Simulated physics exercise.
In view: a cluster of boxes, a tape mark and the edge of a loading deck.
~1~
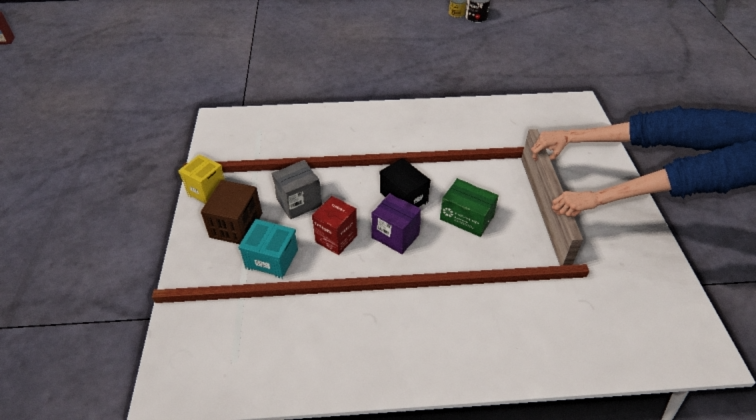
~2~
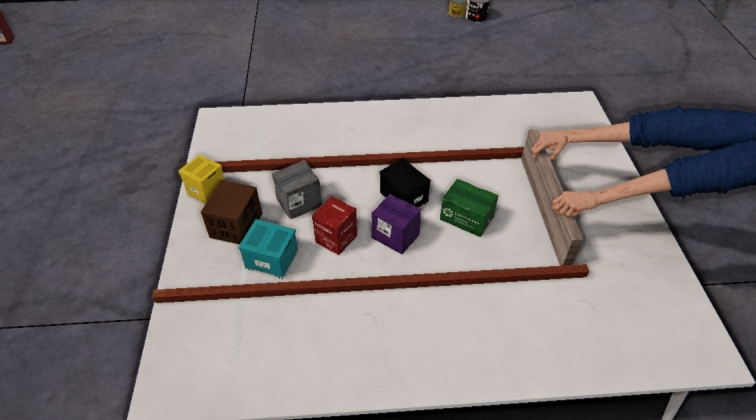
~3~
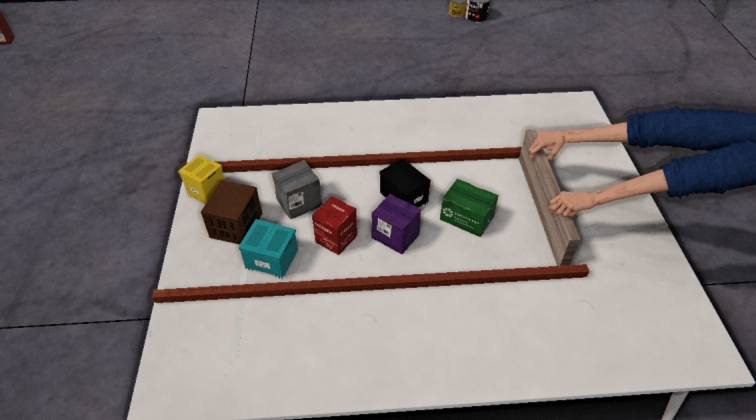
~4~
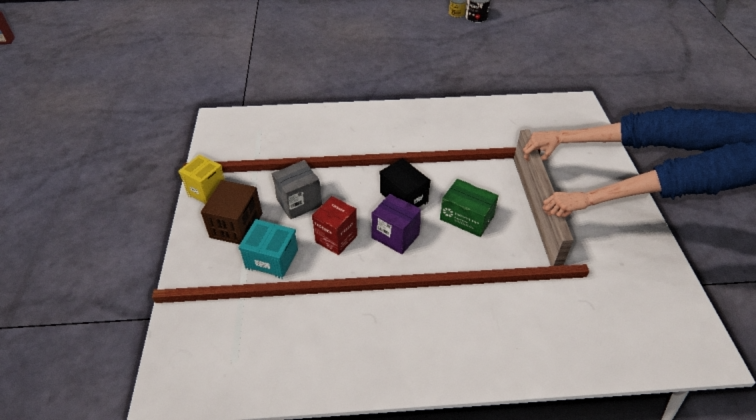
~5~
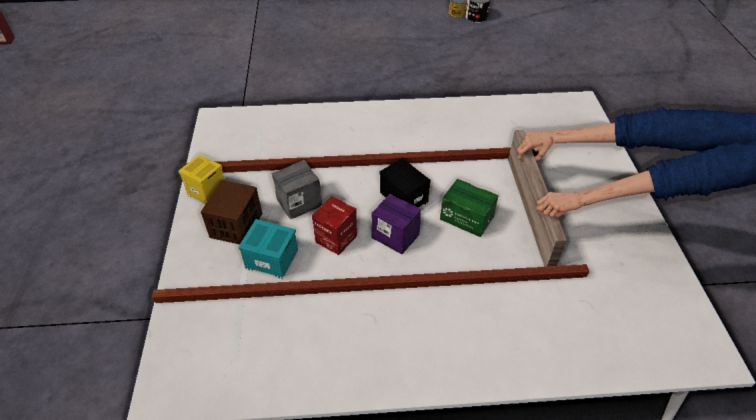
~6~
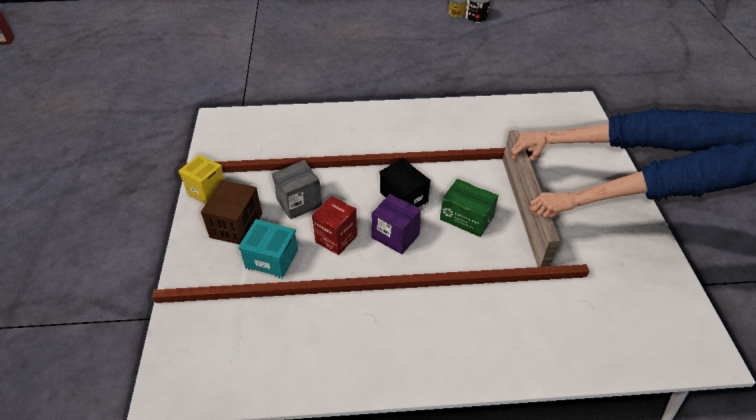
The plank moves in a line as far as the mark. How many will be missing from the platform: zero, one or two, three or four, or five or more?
In the end the number that fall off is one or two.
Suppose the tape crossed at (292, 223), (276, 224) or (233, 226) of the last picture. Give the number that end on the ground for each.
It would be 0, 0 and 2.
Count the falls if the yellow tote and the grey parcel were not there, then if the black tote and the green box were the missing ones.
Fallen: 0, and 0 in the other try.
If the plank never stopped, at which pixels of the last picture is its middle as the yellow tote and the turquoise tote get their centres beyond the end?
At (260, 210) for the yellow tote; at (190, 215) for the turquoise tote.
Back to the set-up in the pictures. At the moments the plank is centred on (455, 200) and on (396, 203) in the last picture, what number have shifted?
First 2, then 4.
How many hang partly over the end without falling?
It comes to 0.
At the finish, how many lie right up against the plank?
4 of them.
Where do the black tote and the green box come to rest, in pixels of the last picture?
The black tote stops around (236, 175); the green box around (232, 206).
Soon after, none off yet; yellow tote at rest near (204, 181); brown crate at rest near (233, 213); turquoise tote at rest near (270, 249).
In the end, the number that fall off is one or two; gone, brown crate and yellow tote.
